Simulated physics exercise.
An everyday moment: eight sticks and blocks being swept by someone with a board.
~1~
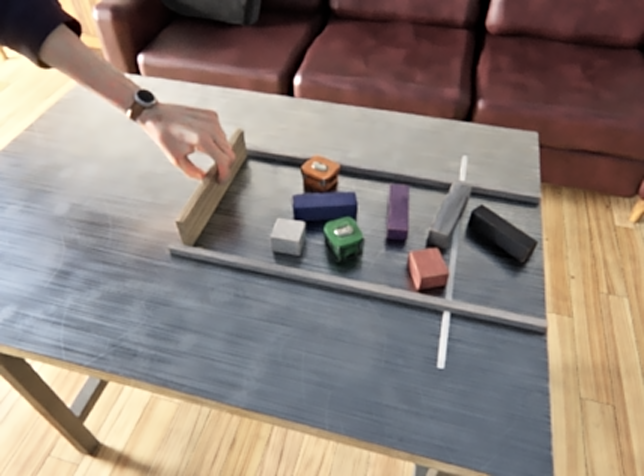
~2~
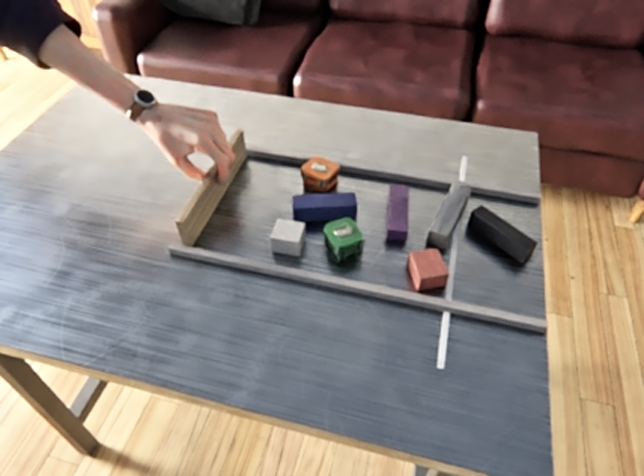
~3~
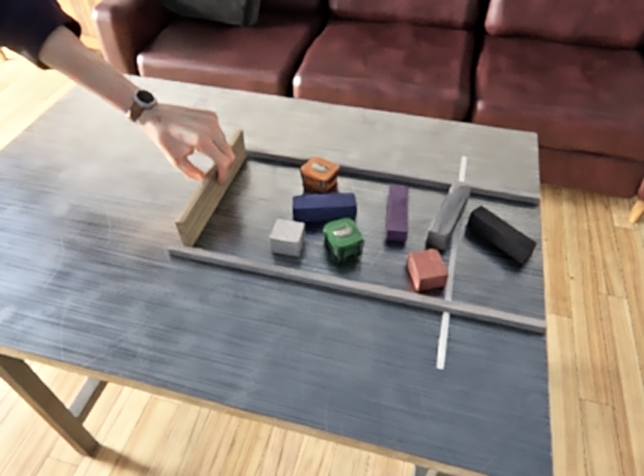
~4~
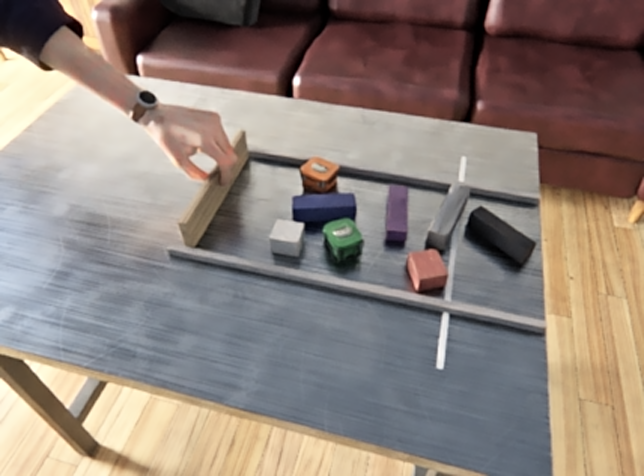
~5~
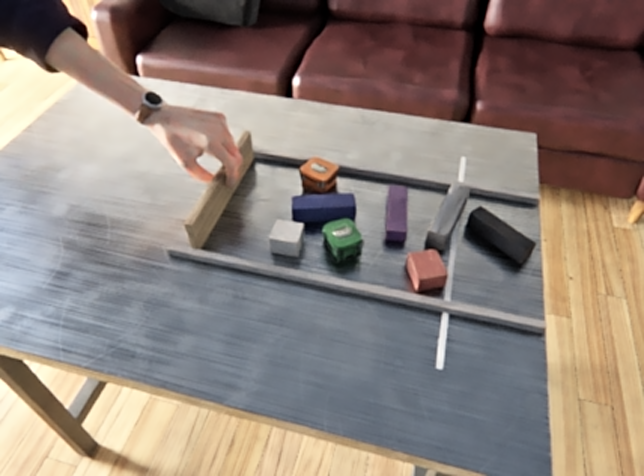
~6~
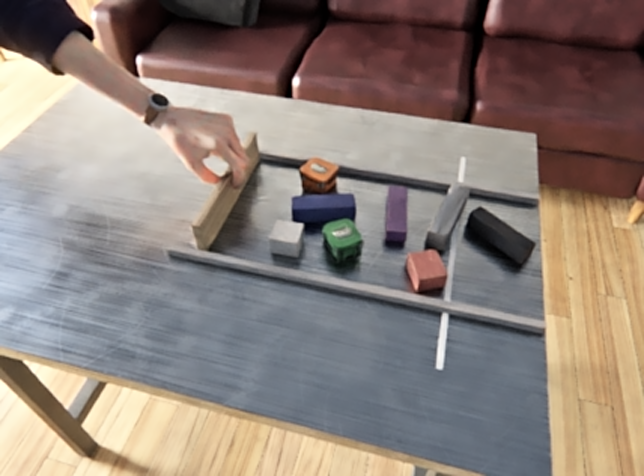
A hand holds a wooden board upright at the left of a dark table, then slides it slightly right between two rails toward the coloured blocks and sticks, which stay still around a strip of pale tape.
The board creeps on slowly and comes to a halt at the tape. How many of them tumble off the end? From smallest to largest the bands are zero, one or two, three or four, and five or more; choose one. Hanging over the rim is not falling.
The right band is one or two.
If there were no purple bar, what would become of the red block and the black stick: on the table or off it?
As for the red block, it is left in place; as for the black stick, it topples off.
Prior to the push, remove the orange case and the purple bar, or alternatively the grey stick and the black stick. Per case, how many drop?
The count is 1 in the first case and 0 in the second.
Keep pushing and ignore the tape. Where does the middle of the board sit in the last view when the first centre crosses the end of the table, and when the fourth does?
At (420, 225) for the first, at (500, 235) for the fourth.
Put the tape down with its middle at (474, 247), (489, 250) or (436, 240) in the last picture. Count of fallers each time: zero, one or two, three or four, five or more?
Per place, in order: Three or four; either three or four; either one or two.
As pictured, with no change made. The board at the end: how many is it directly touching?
3 of them.
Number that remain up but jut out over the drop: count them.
Answer: 1.
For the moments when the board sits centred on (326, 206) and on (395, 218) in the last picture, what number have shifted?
The counts are 5 and 8.
Soon after, none off yet; black stick at rest near (500, 234); grey stick at rest near (448, 216); red block at rest near (426, 270).
Then, none off yet; black stick moved a little near (514, 234); grey stick moved a little near (480, 217); red block at rest near (428, 271).
At rest, the number that fall off is one or two; fallen, grey stick and black stick.
